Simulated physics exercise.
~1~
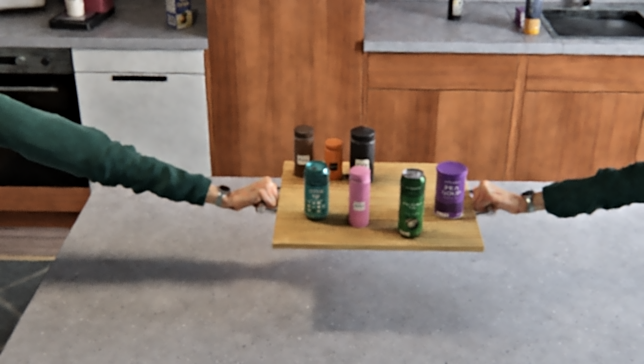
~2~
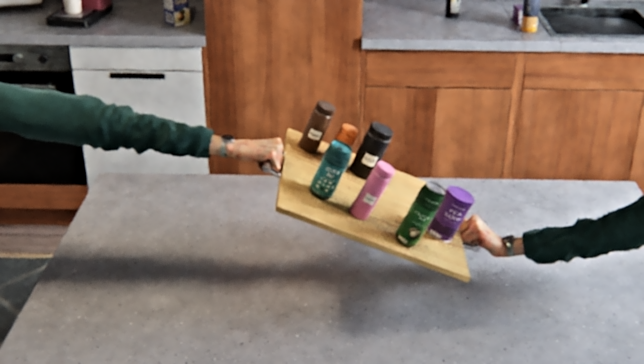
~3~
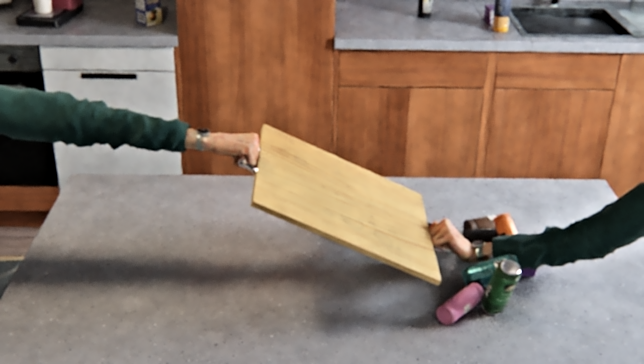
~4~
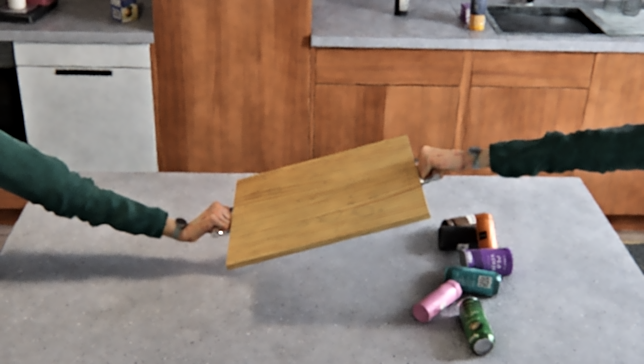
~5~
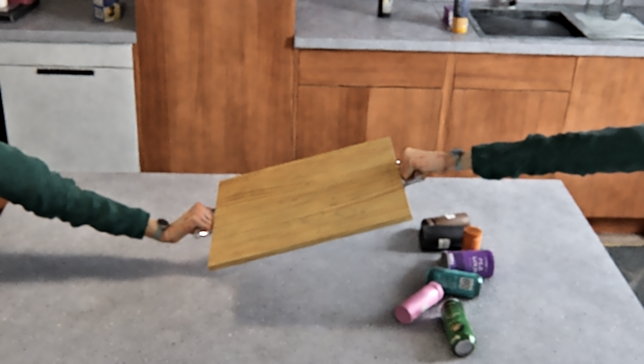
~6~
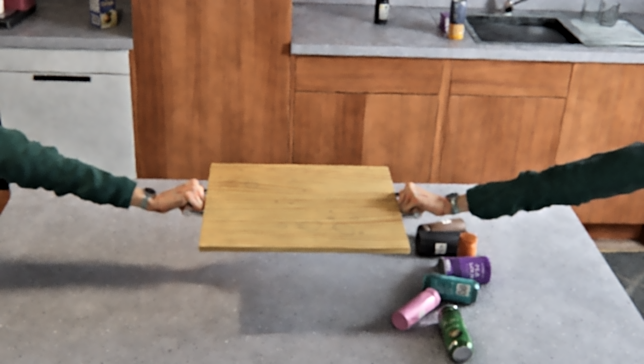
In a kitchen, two hands hold a wooden board carrying seven small containers above a grey counter and tip it down to the right, sending them all sliding off into a cluster; the hands then tilt the empty board left and level it, the containers remaining on the counter.
